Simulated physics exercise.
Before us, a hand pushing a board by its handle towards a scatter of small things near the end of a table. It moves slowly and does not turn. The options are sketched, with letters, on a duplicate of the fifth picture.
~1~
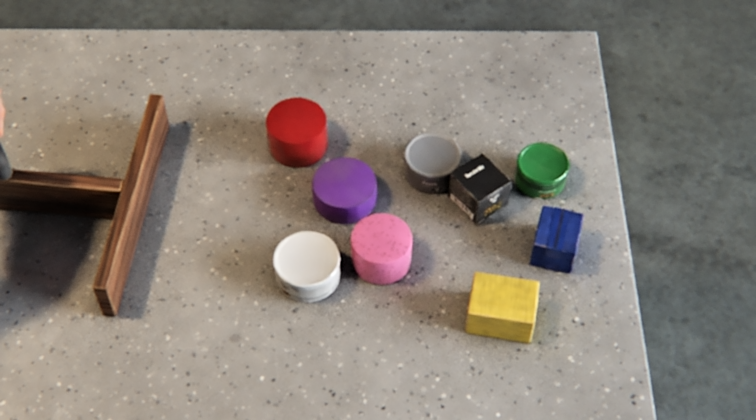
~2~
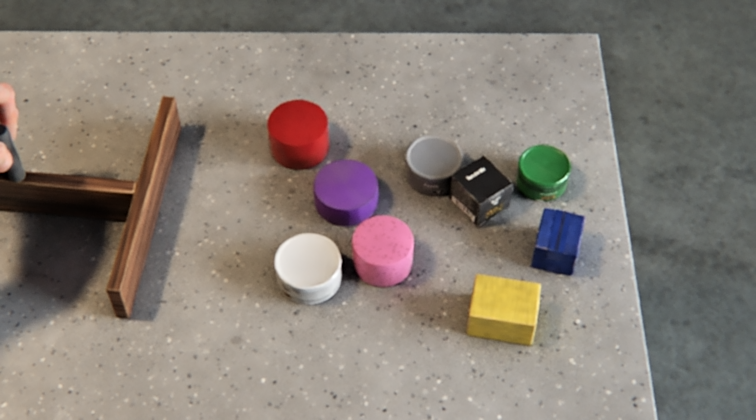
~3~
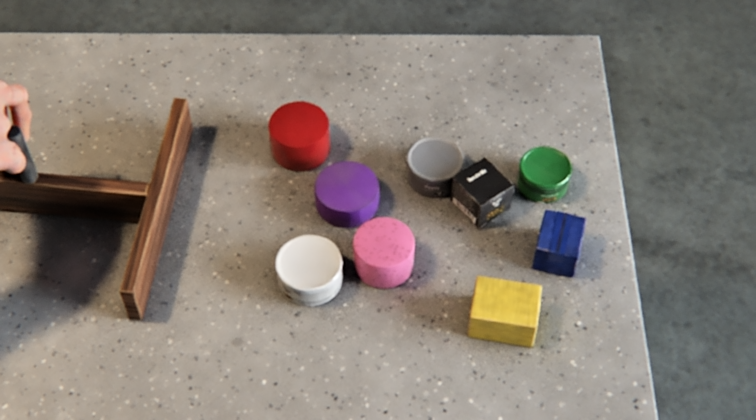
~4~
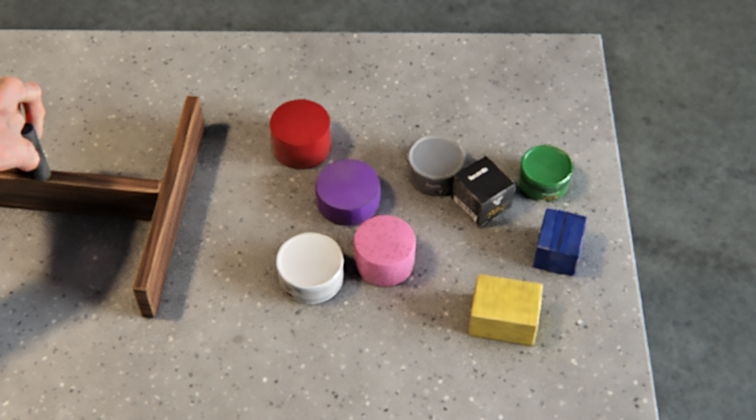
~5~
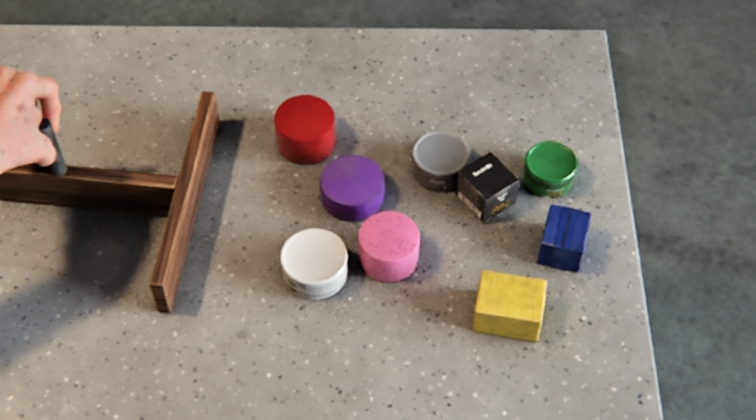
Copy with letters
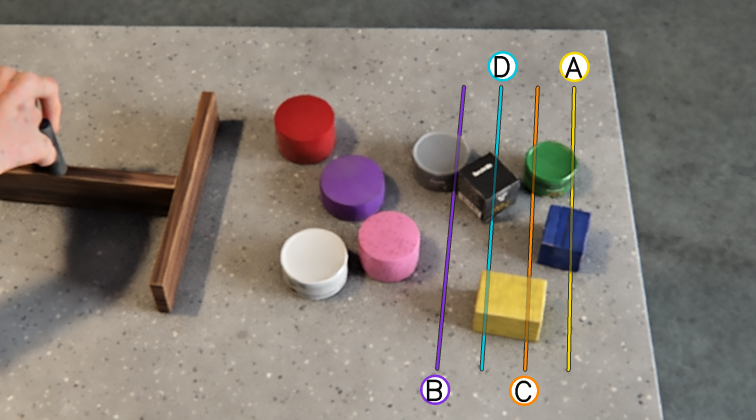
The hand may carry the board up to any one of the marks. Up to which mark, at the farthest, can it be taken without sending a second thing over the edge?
No farther than C.
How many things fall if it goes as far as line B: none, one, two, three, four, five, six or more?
The count is none.
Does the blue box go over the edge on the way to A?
Yes.
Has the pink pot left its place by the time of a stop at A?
By then, yes.
On the copy, A at (572, 217); B at (452, 216); C at (532, 216); D at (492, 216).
On C. First, board (309, 183); red pot (360, 134); white jar (340, 268).
Then, board (433, 184); green tub (571, 172); blue box (574, 242).
Finally, board (531, 185); green tub over the edge; black packet (622, 207); one fallen.
By contrast, A drops four; B is within the limit but short; D is within the limit but short.
